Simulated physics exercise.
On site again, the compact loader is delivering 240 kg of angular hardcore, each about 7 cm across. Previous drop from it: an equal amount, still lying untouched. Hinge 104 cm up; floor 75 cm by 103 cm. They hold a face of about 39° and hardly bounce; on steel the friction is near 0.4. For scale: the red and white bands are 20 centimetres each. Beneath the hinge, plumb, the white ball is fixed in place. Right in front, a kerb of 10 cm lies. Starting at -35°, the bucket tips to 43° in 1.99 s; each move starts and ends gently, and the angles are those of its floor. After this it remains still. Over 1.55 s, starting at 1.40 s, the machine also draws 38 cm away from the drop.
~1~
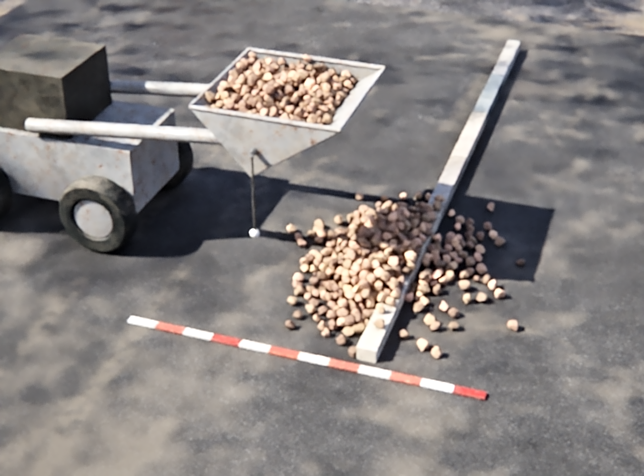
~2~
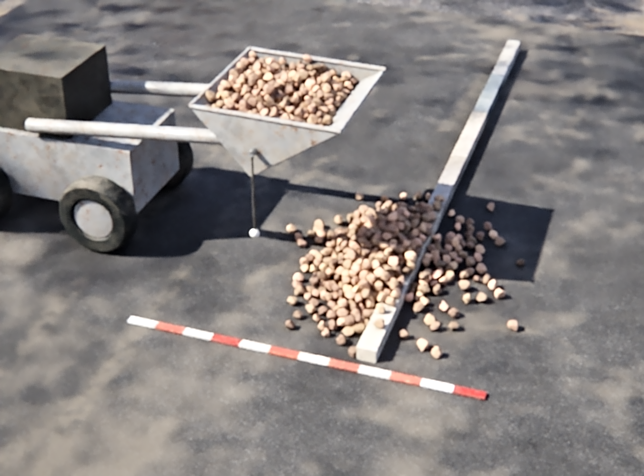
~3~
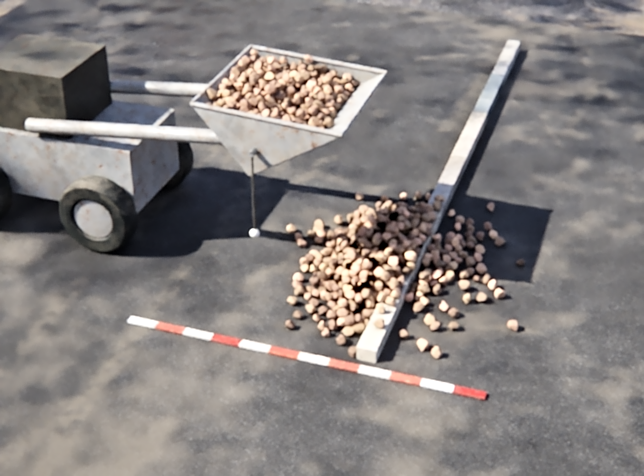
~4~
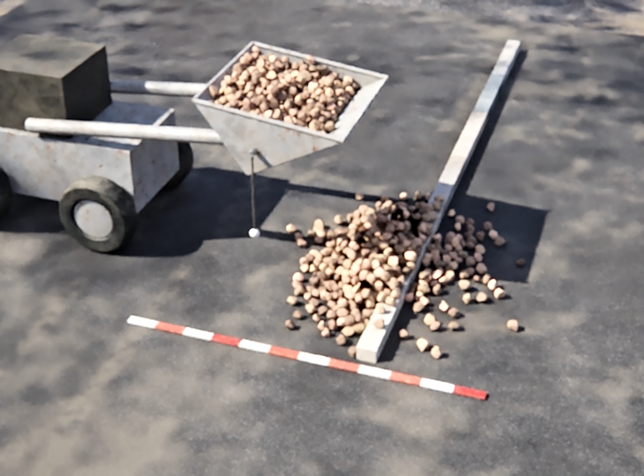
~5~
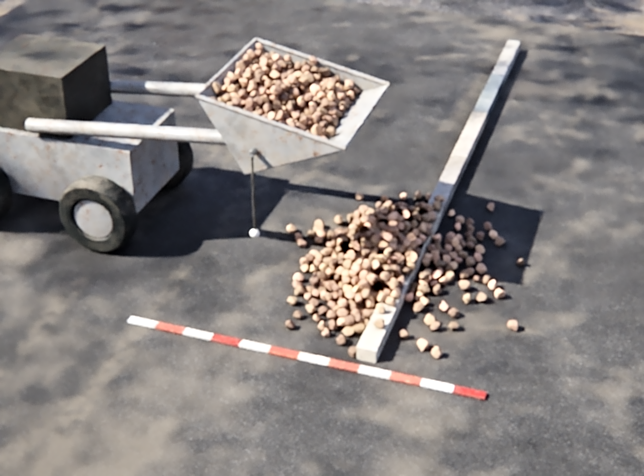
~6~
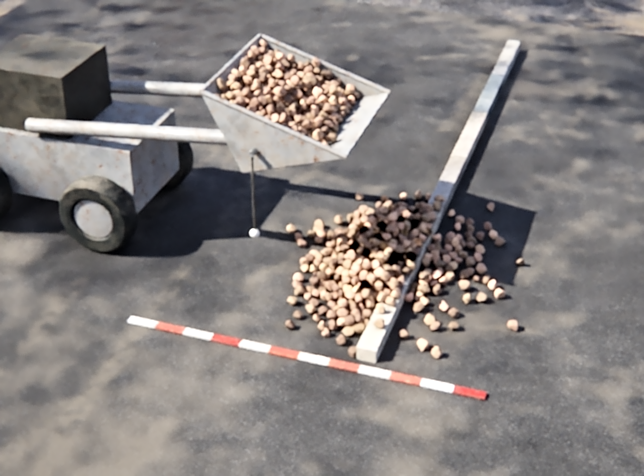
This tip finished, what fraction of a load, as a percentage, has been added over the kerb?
About 1 per cent of a load.
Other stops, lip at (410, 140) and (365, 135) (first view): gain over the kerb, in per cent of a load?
Some 65 percent, and then 15 percent.
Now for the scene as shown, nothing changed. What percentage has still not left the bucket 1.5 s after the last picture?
Roughly 10 parts in a hundred of the load.
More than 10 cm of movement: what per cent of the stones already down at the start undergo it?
I'd say roughly 0 per cent of them.
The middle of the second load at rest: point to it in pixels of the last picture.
(339, 238).
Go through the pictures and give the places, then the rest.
In the first picture, the bucket is at -35°, its lip at (340, 131); the top of the load is at (272, 70). The earlier load is highest near (392, 227), 26 cm above ground level, 87 % on this side of the kerb, 13 % over the kerb.
In the second picture, the bucket is at -34°, its lip at (341, 132); the top of the load is at (269, 67).
The third picture shows lip at (342, 135), floor tilted -32°, highest stones at (259, 66).
In the fourth picture, the bucket is at -28°, its lip at (344, 141); the top of the load is at (252, 64).
The fifth picture shows lip at (345, 148), floor tilted -24°, highest stones at (252, 60).
In the sixth picture, the bucket is at -18°, its lip at (346, 157); the top of the load is at (256, 57).
Then, 0.9 s after the last picture the floor is at 31°; in per cent of one load, 98 in the bucket, 89 on this side of the kerb, 13 over the kerb; the foremost stones are at (497, 281).
Then, 1.5 s after the last picture the floor is at 43°; in per cent of one load, 12 in the bucket, 175 on this side of the kerb, 13 over the kerb; the foremost stones are at (497, 281).
Then, 2.8 s after the last picture the floor is at 43°; in per cent of one load, 0 in the bucket, 186 on this side of the kerb, 14 over the kerb; the foremost stones are at (497, 281).
Then, 5.2 s after the last picture the floor is at 43°; in per cent of one load, 0 in the bucket, 186 on this side of the kerb, 14 over the kerb; the foremost stones are at (497, 281). Net gain over the kerb, 1.
